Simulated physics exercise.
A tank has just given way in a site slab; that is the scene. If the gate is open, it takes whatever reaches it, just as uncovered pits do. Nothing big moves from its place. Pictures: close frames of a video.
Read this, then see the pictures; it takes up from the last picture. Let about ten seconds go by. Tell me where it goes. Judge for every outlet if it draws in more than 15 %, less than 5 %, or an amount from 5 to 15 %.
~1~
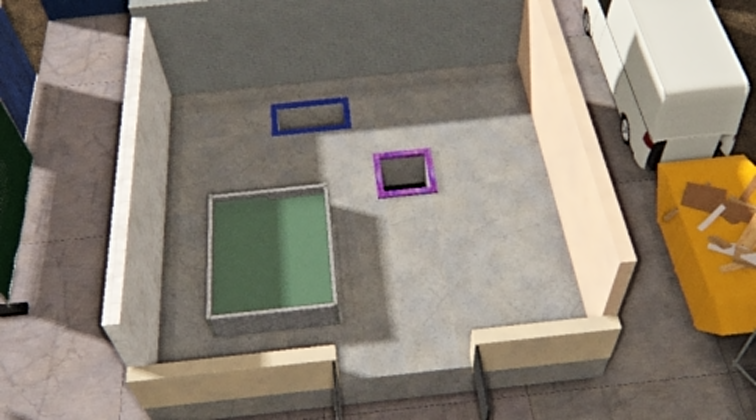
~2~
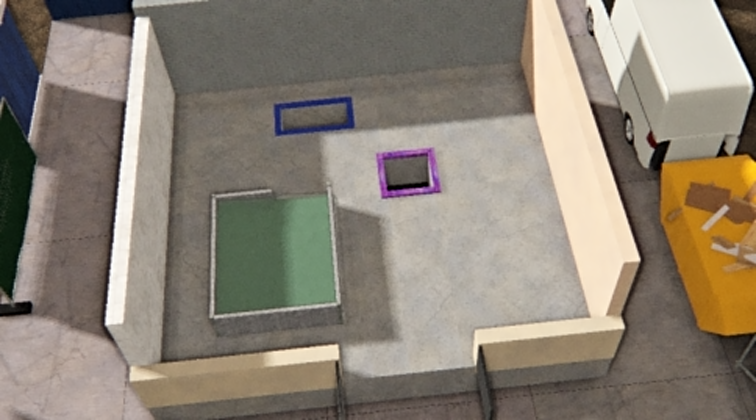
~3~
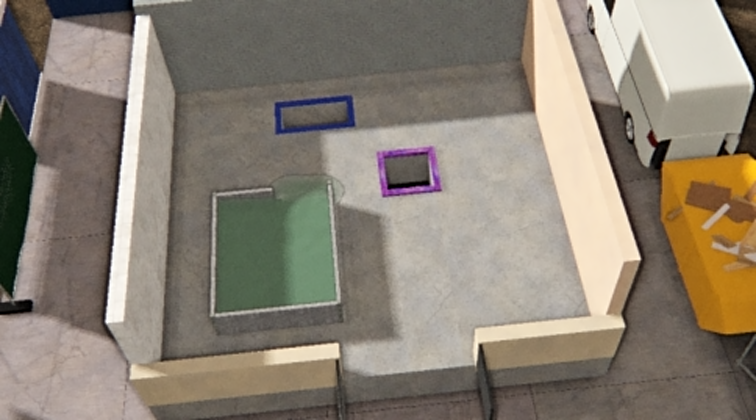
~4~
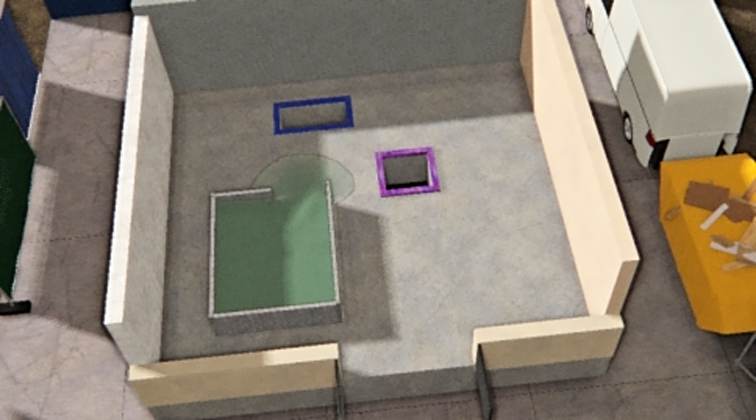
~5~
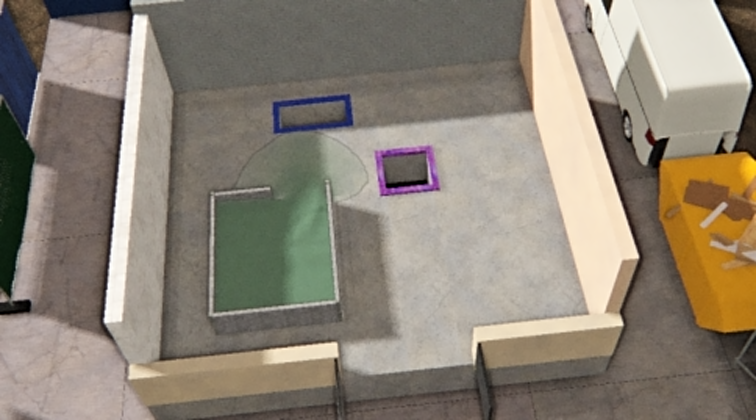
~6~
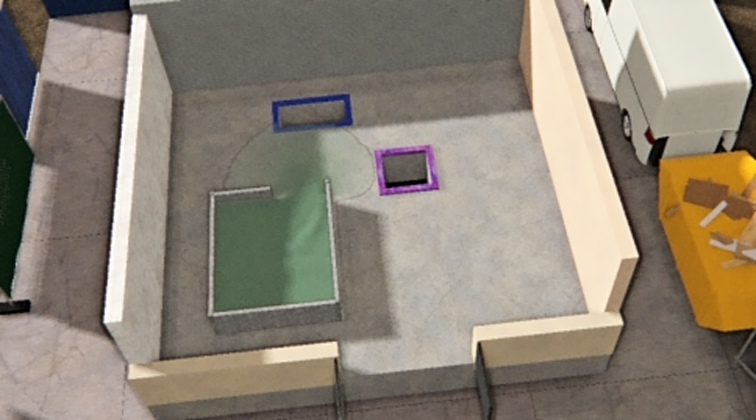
As I see it, the gate pulls in barely a drop - beneath five per cent. The purple pit pulls in barely a drop - beneath five per cent. The blue pit pulls in a good deal - past fifteen per cent.
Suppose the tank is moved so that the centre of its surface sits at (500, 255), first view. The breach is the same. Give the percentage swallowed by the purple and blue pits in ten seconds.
After ten seconds: Purple pit around 0 percent, blue pit around 25 percent.
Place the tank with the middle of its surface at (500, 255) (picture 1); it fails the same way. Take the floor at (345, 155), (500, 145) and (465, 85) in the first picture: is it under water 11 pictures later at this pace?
Taking them as they were asked, they come out bone dry, soaked, soaked.
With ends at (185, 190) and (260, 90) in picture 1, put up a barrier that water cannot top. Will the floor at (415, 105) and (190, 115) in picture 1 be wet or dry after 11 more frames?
Taking them in the order asked, the first is inundated and the second is not reached.
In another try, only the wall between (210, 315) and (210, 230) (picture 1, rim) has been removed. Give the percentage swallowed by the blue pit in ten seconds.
Per cent: Blue 14.
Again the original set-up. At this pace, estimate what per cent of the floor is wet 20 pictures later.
Estimate: Some 35 in a hundred.
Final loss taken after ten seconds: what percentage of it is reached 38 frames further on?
Around 75 percent.
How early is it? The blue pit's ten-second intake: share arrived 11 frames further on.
Share at that point: Roughly 25 %.
A moment on, water covers 20 % of the floor; the gate 0 %, the purple pit 0 %, the blue pit 4 %.
Next, water covers 25 % of the floor; the gate 0 %, the purple pit 0 %, the blue pit 11 %.
Then, water covers 35 % of the floor; the gate 0 %, the purple pit 1 %, the blue pit 19 %.
Later, water covers 55 % of the floor; the gate 0 %, the purple pit 1 %, the blue pit 29 %.
In the end, water covers 80 % of the floor; the gate 0 %, the purple pit 1 %, the blue pit 40 %.
